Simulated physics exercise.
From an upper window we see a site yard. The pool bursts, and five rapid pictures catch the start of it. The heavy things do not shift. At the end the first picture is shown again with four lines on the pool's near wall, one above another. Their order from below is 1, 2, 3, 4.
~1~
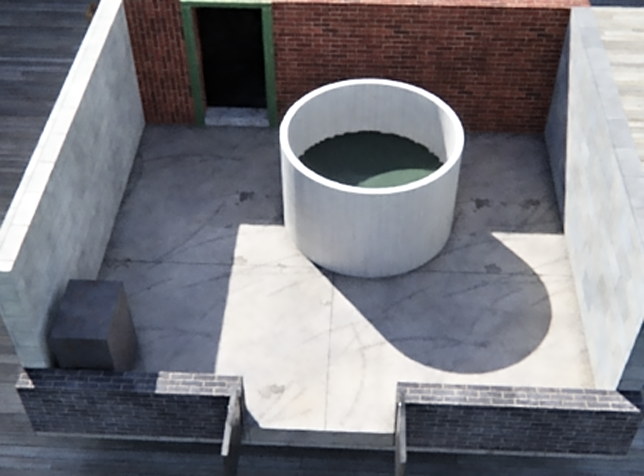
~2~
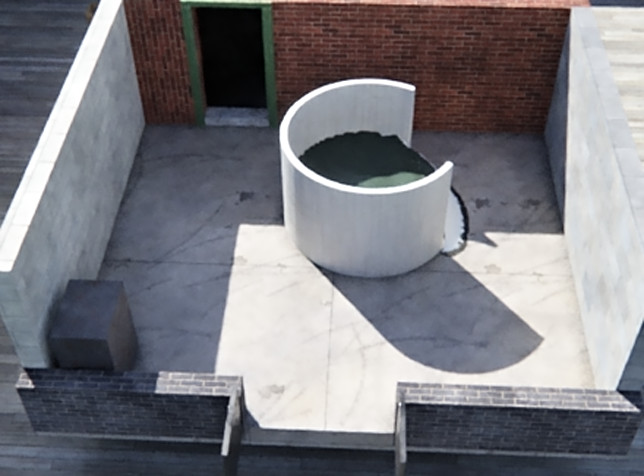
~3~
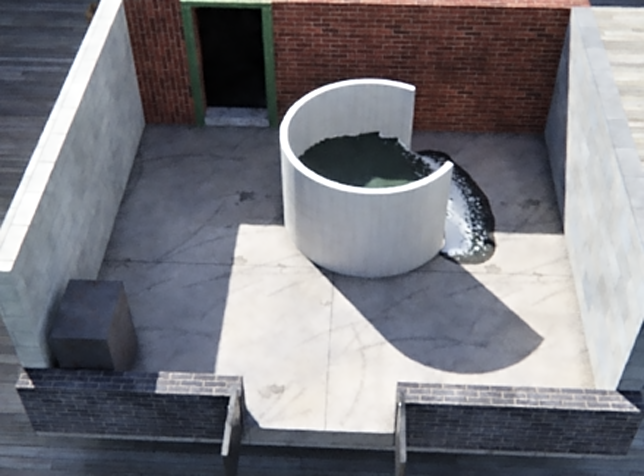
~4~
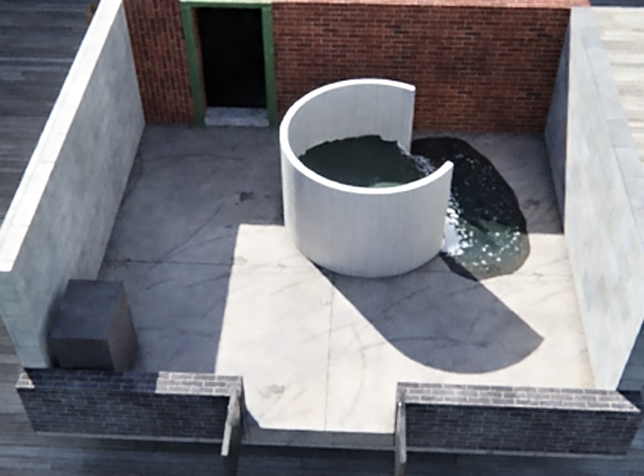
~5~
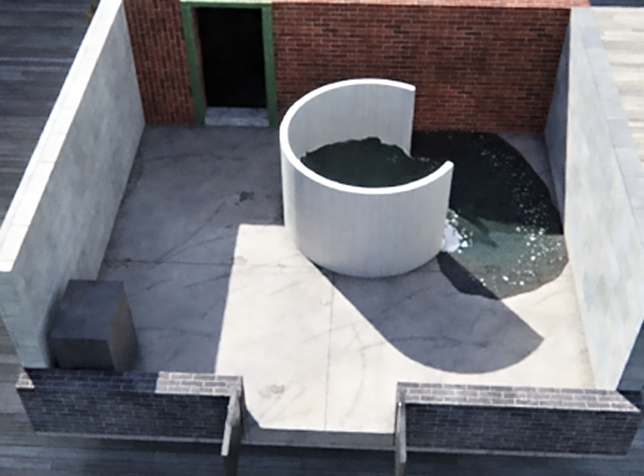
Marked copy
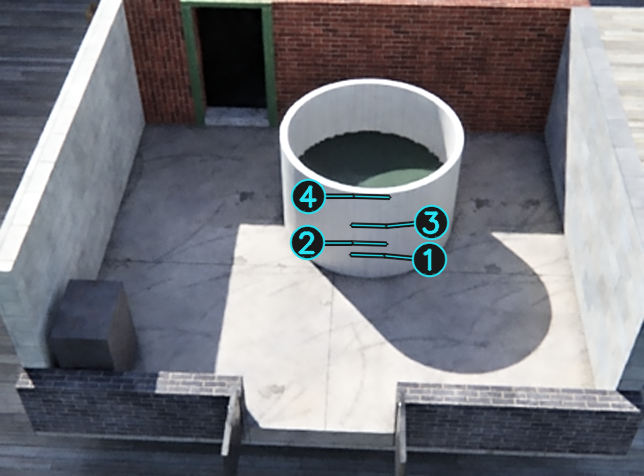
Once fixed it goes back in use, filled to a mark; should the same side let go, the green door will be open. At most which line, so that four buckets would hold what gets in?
Line 3 just does it.
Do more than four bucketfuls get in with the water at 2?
No.
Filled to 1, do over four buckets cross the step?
No, not at all.
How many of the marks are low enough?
Three of them.
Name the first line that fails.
Line 4.
On the marked copy, 1 at (368, 255); 2 at (368, 243); 3 at (369, 225); 4 at (370, 196); from the bottom up 1, 2, 3, 4.
Choosing 1, nothing gets over.
Choosing 2, nothing gets over.
Choosing 3, a splash gets over, under a bucket.
Choosing 4, about 9 bucketfuls get in.
